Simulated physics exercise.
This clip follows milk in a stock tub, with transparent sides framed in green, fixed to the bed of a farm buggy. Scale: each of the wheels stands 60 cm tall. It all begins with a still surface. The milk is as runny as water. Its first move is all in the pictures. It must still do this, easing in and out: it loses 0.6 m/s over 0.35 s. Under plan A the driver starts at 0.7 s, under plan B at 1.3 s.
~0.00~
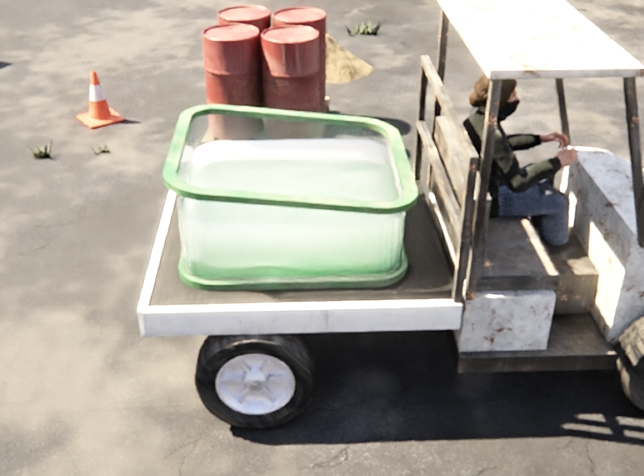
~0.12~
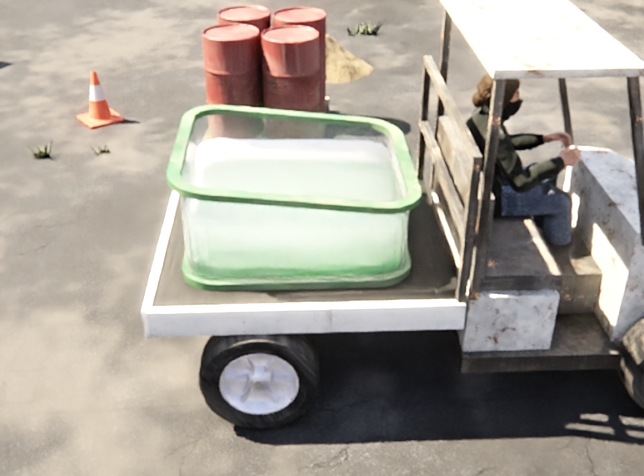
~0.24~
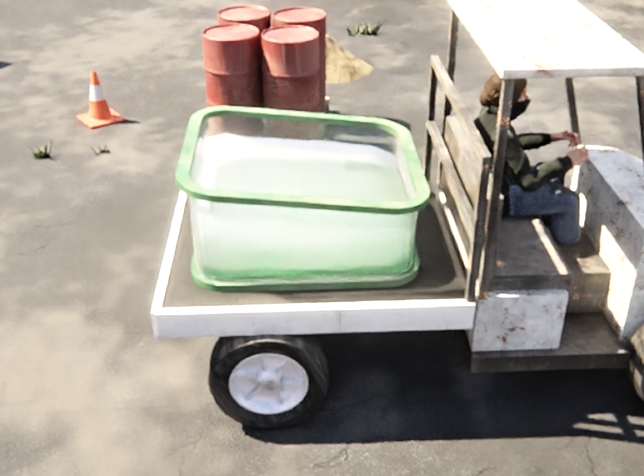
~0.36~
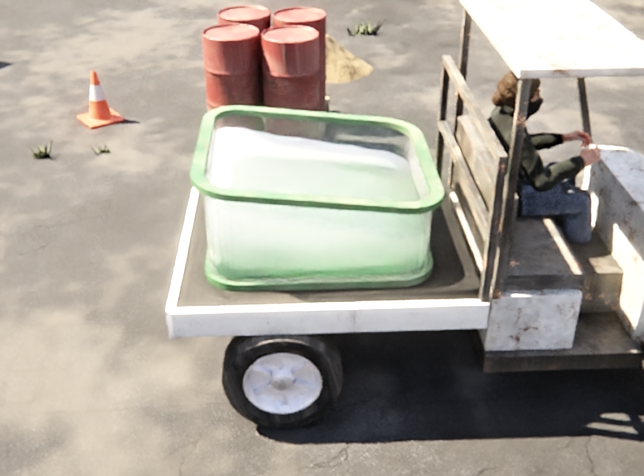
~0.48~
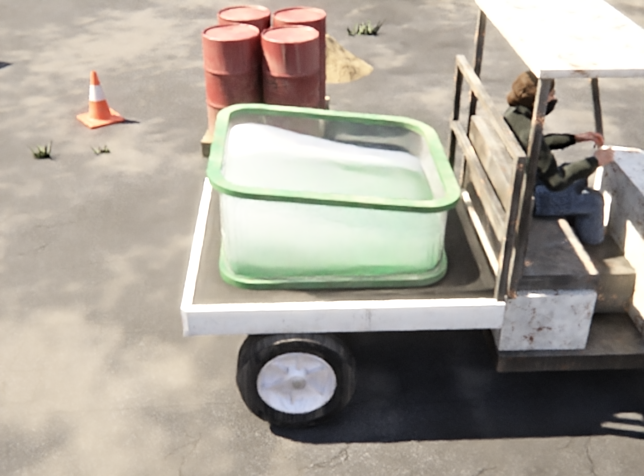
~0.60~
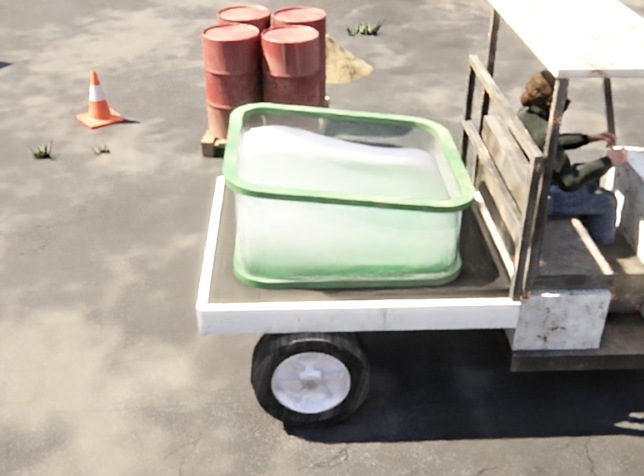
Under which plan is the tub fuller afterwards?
Plan B spills less.
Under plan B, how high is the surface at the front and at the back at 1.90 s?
Front 34 cm, back 32 cm.
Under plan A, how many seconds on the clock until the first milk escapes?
Near 1.3 s.
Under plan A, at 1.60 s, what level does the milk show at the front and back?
About 30 cm in front and 32 cm behind.
For plan A, At 1.60 s it stands 31 cm high behind and 29 cm in front; 6 per cent has gone over the front.
For plan A, At 4.03 s 10 per cent has gone over the front, 31 of 327 litres.
For plan B, At 1.90 s it stands 32 cm high behind and 34 cm in front; all of it is still inside.
For plan B, At 4.64 s all of it is still inside.
